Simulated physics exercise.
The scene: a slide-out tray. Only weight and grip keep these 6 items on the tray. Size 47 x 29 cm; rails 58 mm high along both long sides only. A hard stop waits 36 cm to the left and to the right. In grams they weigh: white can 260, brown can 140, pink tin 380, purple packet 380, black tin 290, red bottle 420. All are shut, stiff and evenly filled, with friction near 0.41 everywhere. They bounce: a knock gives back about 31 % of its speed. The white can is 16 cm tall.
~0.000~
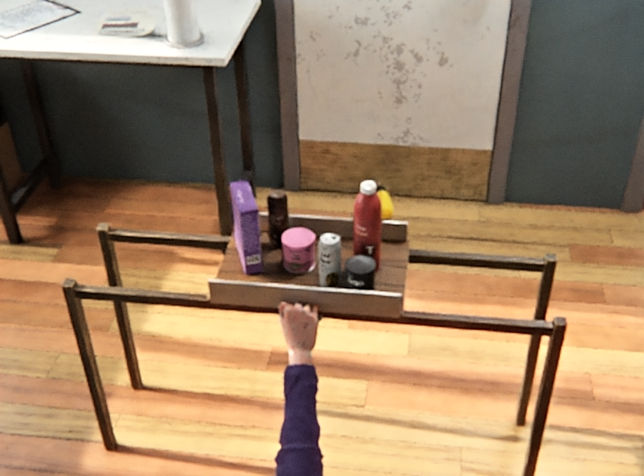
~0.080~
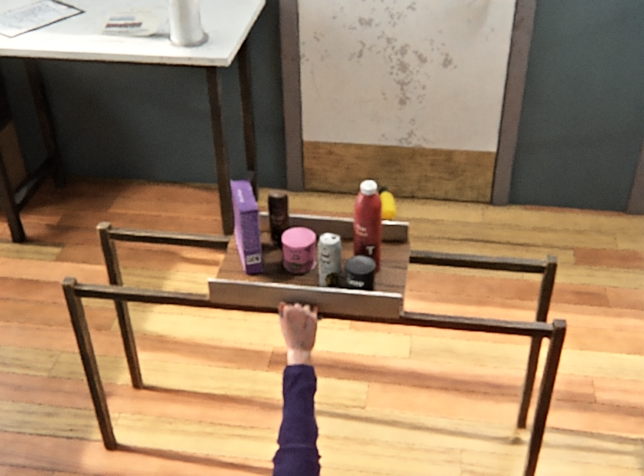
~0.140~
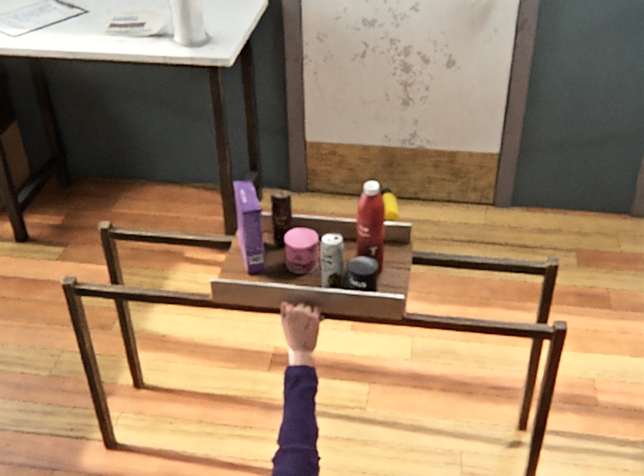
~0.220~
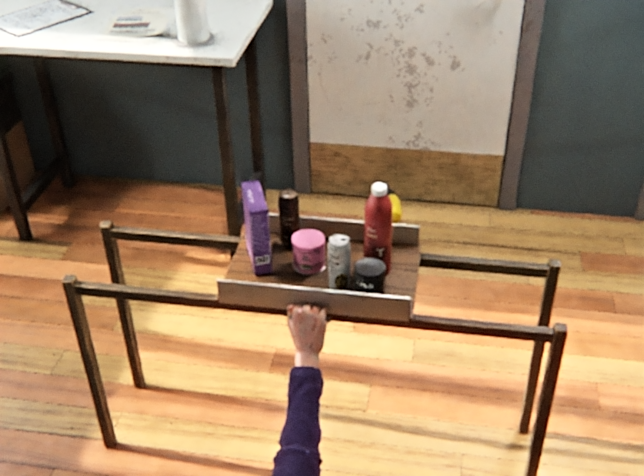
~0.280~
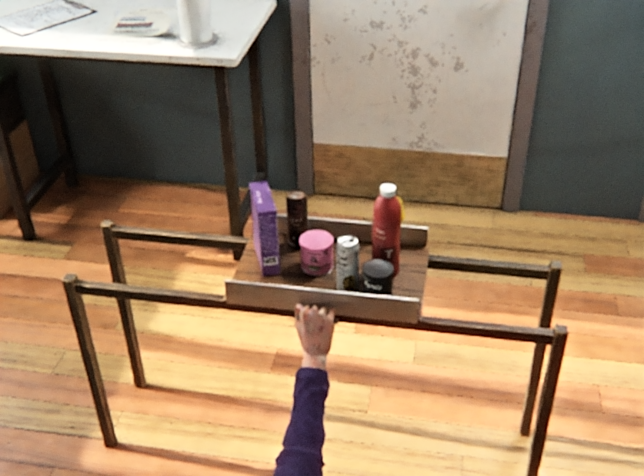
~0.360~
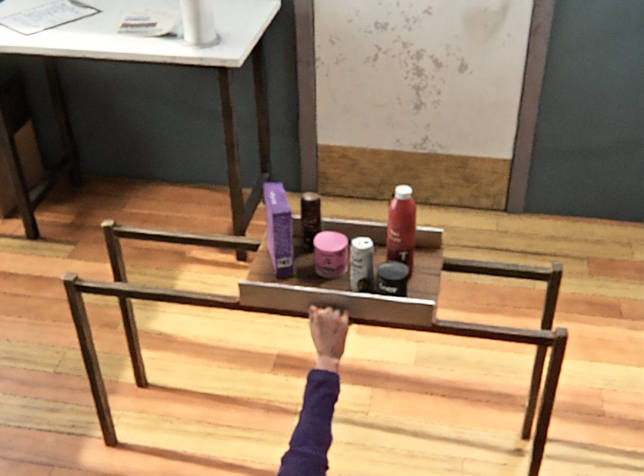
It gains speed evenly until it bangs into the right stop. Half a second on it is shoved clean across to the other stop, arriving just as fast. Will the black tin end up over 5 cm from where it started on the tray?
The black tin gets shifted.
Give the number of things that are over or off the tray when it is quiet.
5 of them.
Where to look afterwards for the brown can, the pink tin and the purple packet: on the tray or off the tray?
The brown can ends on the tray; the pink tin is still on the tray; the purple packet ends off the tray.
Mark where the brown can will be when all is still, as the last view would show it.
Around (184, 226).
After 1.36 s, tray 35 cm right; white can, black tin and red bottle now off the tray; brown can on its side; purple packet 59° off upright.
After 2.26 s, tray 6 cm left; brown can on its side; purple packet 60° off upright; pink tin moved 13 cm.
In the end (4.1 s), off the tray, white can, purple packet, black tin and red bottle; toppled on the tray, brown can; pink tin under 5 cm from the start.
